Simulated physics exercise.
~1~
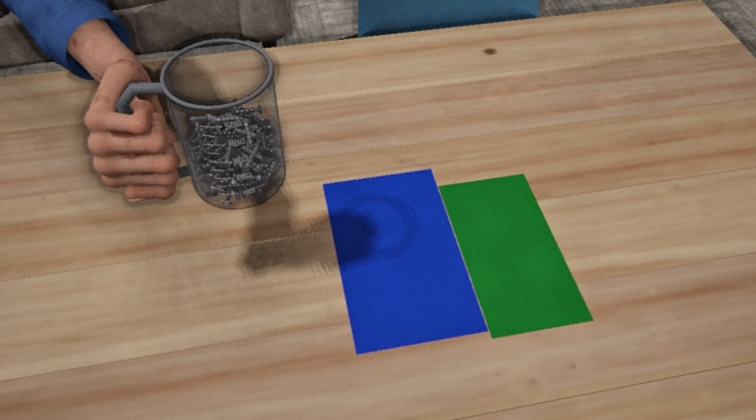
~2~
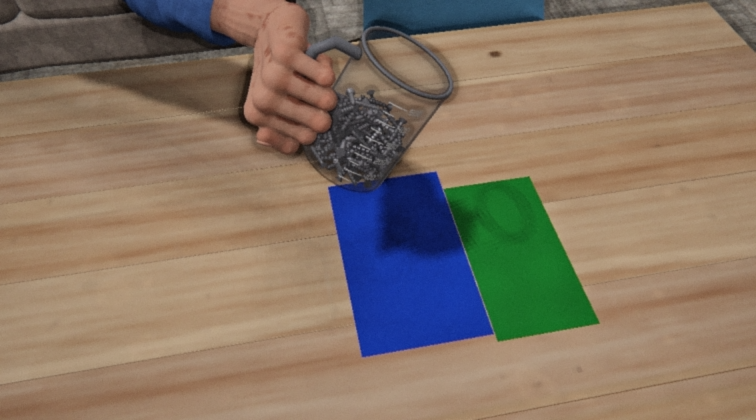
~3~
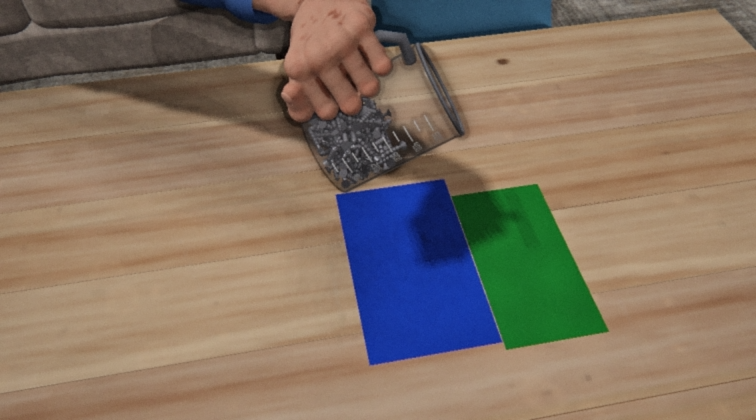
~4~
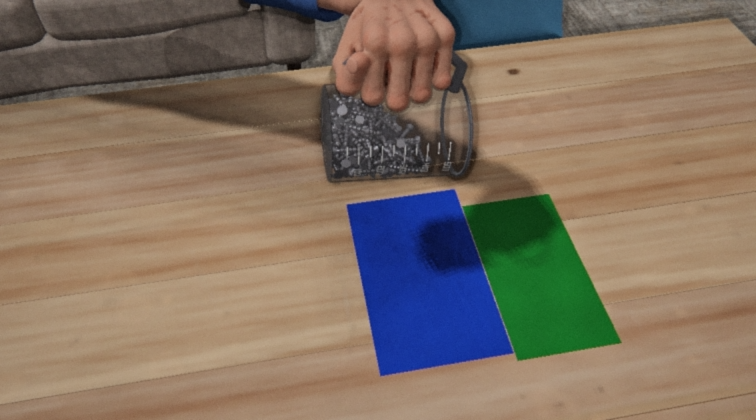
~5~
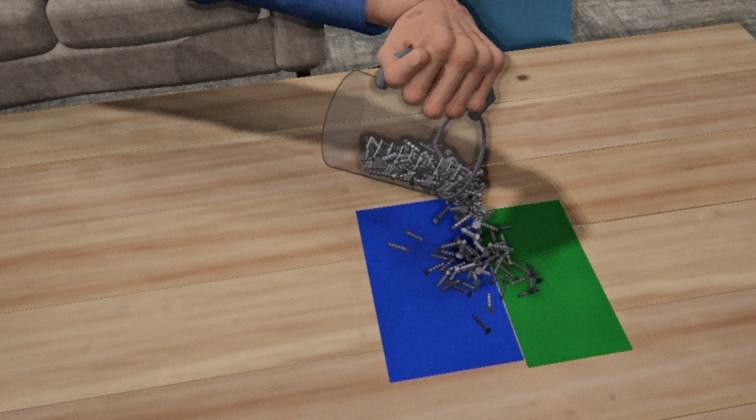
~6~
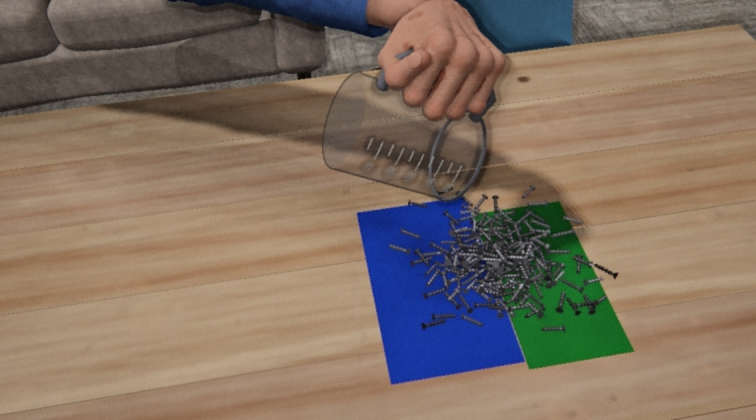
On a bare wooden table, a hand lifts a clear jug of steel screws, moves it right and tips it over side-by-side blue and green mats, and the screws pour out into a scattered heap across both mats, with the jug held tilted above.
